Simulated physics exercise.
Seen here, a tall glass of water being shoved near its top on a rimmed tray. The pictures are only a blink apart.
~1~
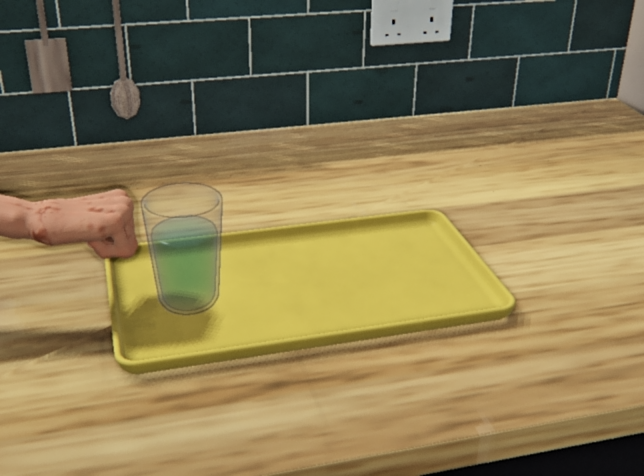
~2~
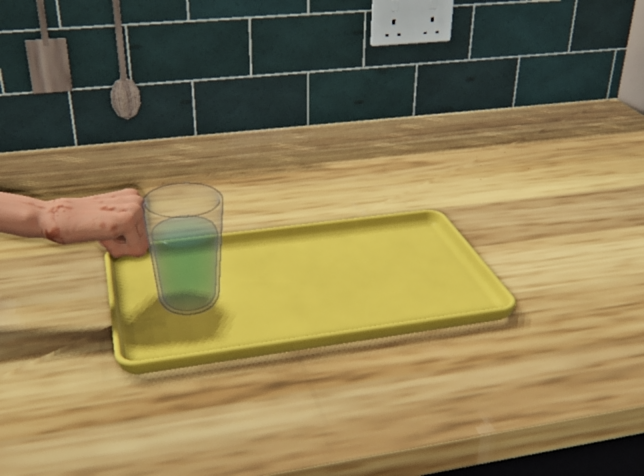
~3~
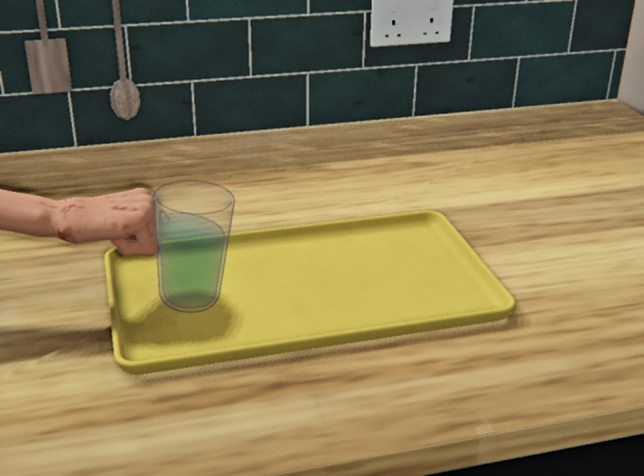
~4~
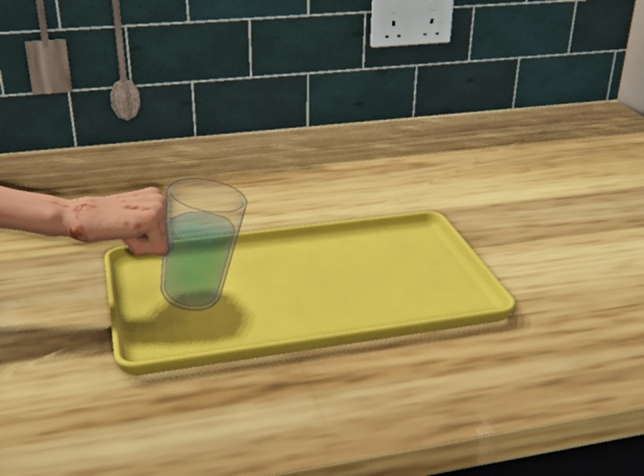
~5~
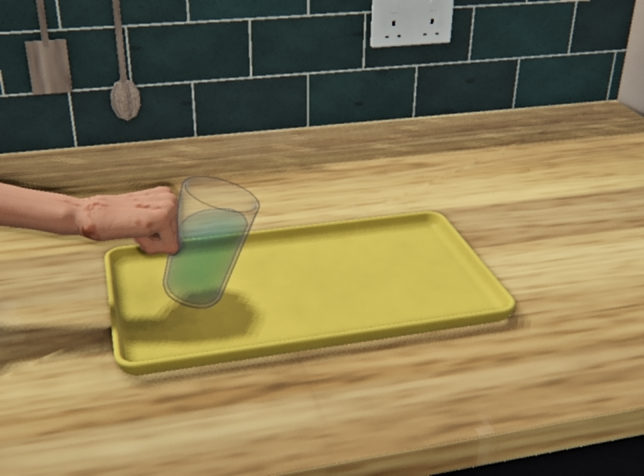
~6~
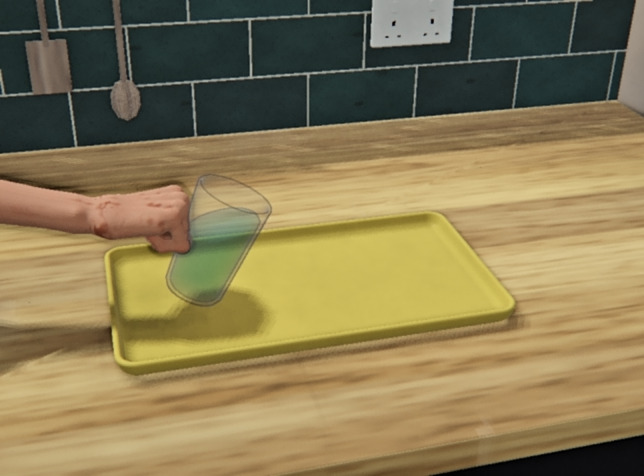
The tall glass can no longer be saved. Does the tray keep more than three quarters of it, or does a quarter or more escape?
Over a quarter flows away.
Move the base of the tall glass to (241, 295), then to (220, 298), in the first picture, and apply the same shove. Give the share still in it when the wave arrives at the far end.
Lab note - try 1 about 70 %, try 2 about 60 %.
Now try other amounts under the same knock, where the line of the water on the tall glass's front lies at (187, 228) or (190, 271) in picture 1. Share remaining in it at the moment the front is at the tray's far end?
55 and 50 per cent.
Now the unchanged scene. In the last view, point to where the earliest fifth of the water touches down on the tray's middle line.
About (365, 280).
A moment on, the tall glass is falling and 100 per cent is in the glass, 0 on the tray and 0 above or beyond its rim.
Next, the tall glass lies on its side and 87 per cent is in the glass, 3 on the tray and 9 above or beyond its rim.
Then the tall glass lies on its side and 47 per cent is in the glass, 44 on the tray and 8 above or beyond its rim.
Later the tall glass lies on its side and 23 per cent is in the glass, 39 on the tray and 38 above or beyond its rim.
In the end 64 per cent is held by tray and glass, 36 is off the tray.
